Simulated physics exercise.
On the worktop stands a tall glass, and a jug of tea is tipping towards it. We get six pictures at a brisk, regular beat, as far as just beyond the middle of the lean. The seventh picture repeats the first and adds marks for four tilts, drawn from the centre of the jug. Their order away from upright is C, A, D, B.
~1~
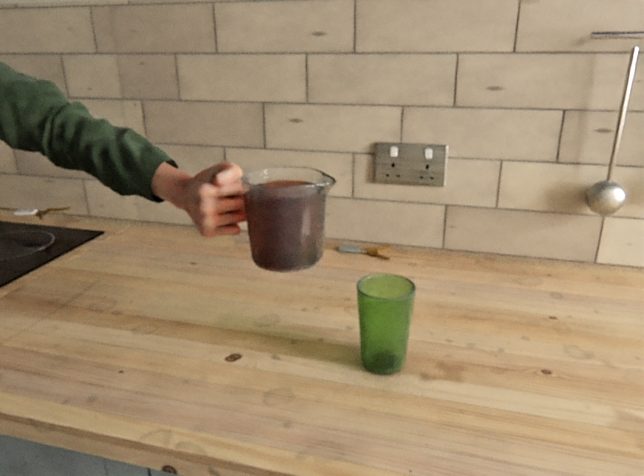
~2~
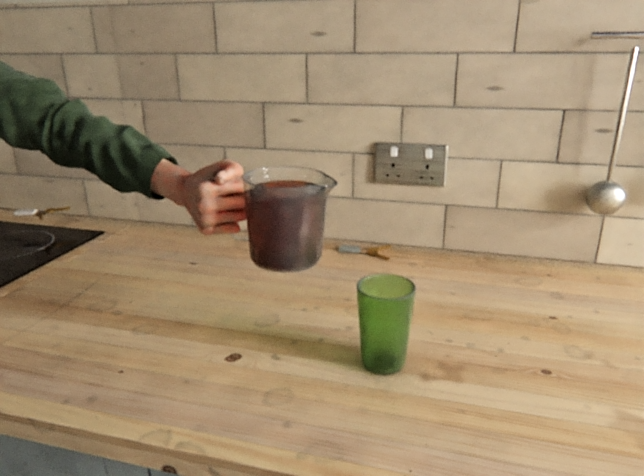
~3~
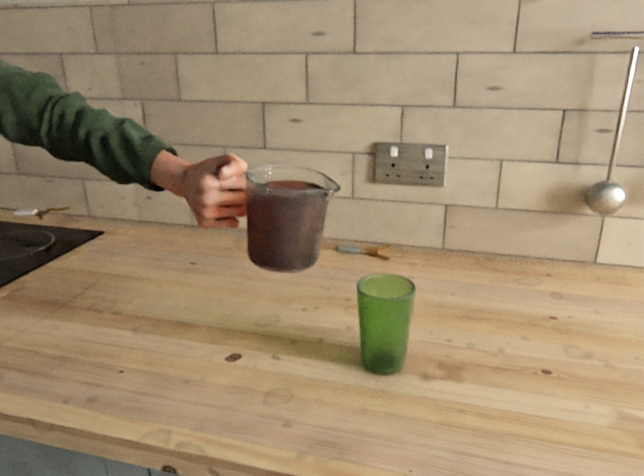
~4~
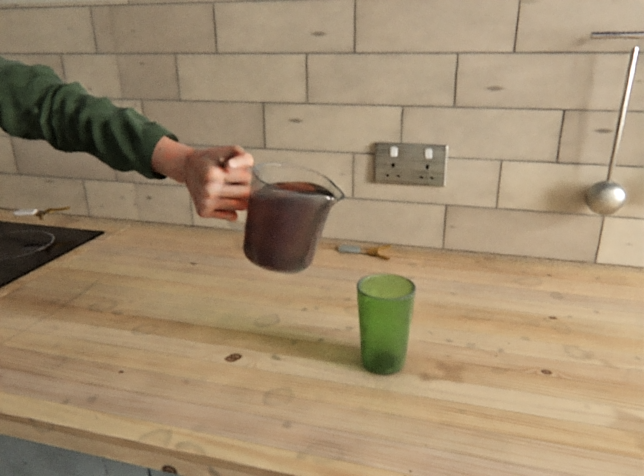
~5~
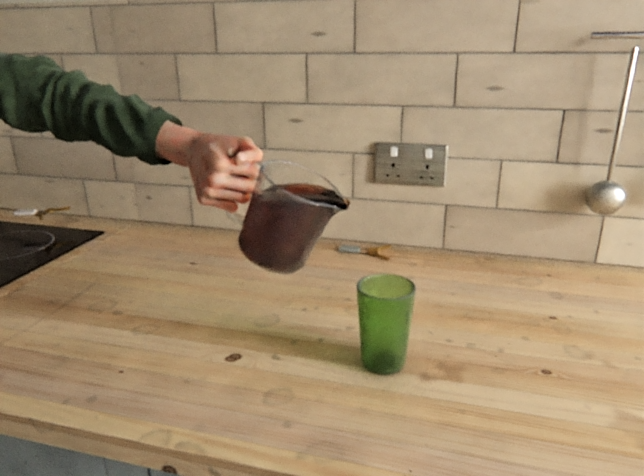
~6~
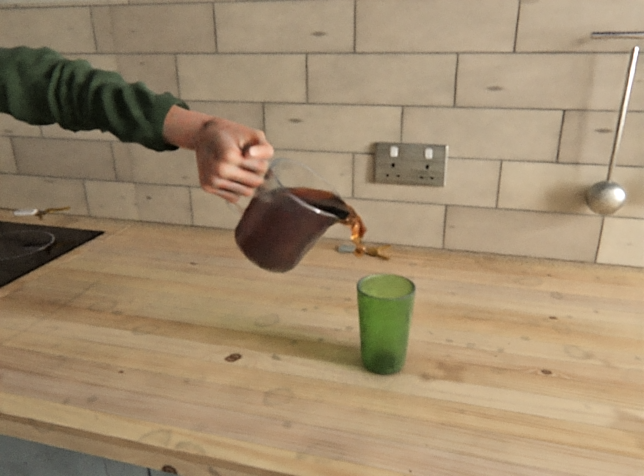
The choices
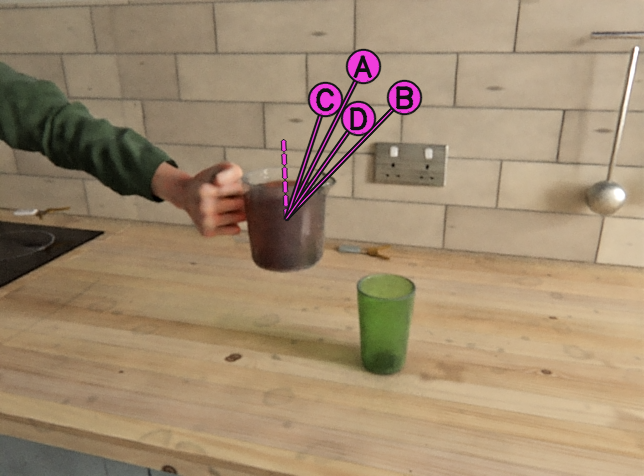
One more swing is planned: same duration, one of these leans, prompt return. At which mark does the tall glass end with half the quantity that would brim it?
B is best.
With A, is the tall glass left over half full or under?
Under half.
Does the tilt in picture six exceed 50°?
No, it does not.
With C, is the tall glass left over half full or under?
Under half.
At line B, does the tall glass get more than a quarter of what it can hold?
Yes, clearly.
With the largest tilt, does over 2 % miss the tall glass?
No.
On the marked copy, A at (355, 81); B at (392, 109); C at (320, 115); D at (348, 131).
With A, the tall glass ends with about 15 % of what it can hold.
With B, the tall glass ends with about 49 % of what it can hold.
With C, the tall glass ends with about 3 % of what it can hold.
With D, the tall glass ends with about 31 % of what it can hold.
